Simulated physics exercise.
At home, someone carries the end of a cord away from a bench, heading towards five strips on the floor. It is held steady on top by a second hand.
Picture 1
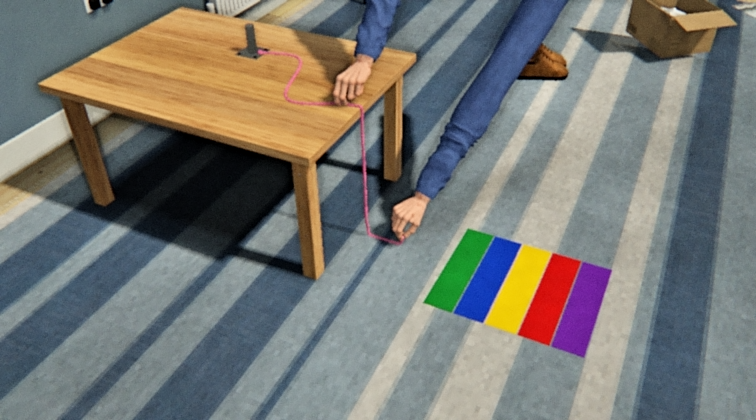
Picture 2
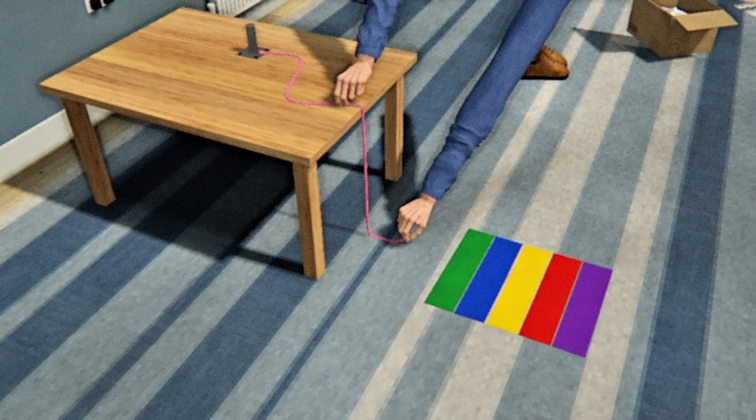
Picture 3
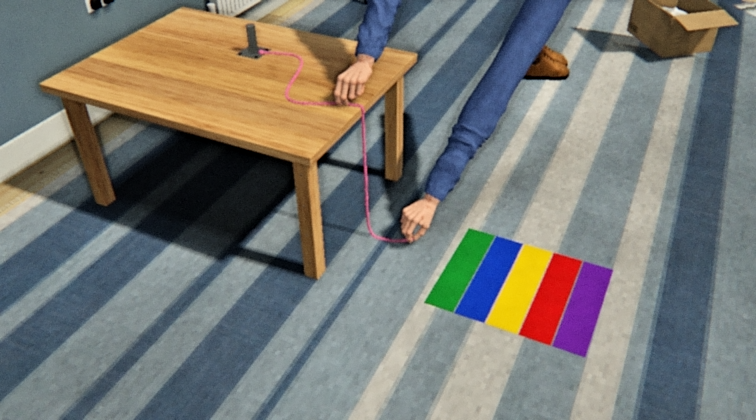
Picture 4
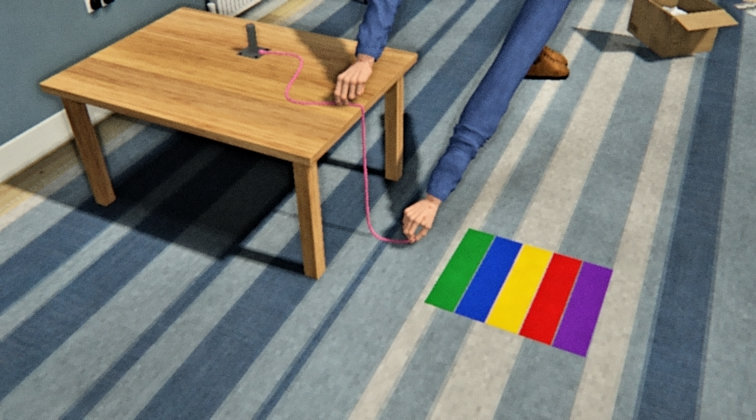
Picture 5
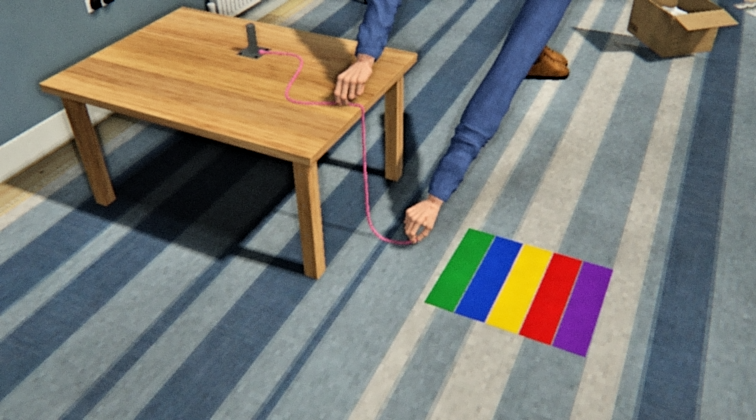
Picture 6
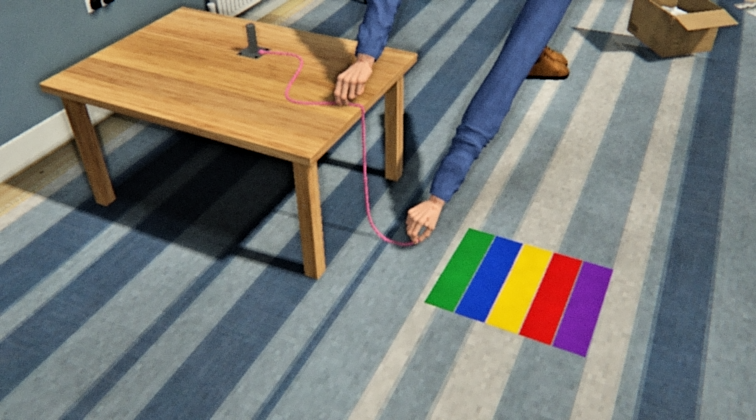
At first, one hand rests on a wooden table over a pink cord while the other holds the cord's end low near the floor, left of five coloured strips. The lower hand then shifts very slightly right, towards the green strip, drawing the cord's end along, while the rest stays almost still.
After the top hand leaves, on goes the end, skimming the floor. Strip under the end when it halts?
Red strip.
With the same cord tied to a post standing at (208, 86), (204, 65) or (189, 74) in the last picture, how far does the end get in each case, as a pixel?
(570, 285), (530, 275) and (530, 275), in that order.
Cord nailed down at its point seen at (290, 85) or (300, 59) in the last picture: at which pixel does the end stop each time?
The two answers, in sequence: (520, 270) and (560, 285).
Early on, end near (507, 268); over blue.
Midway, end near (542, 279); over red.
At the end of the slack, end near (564, 285); over red. The red one.
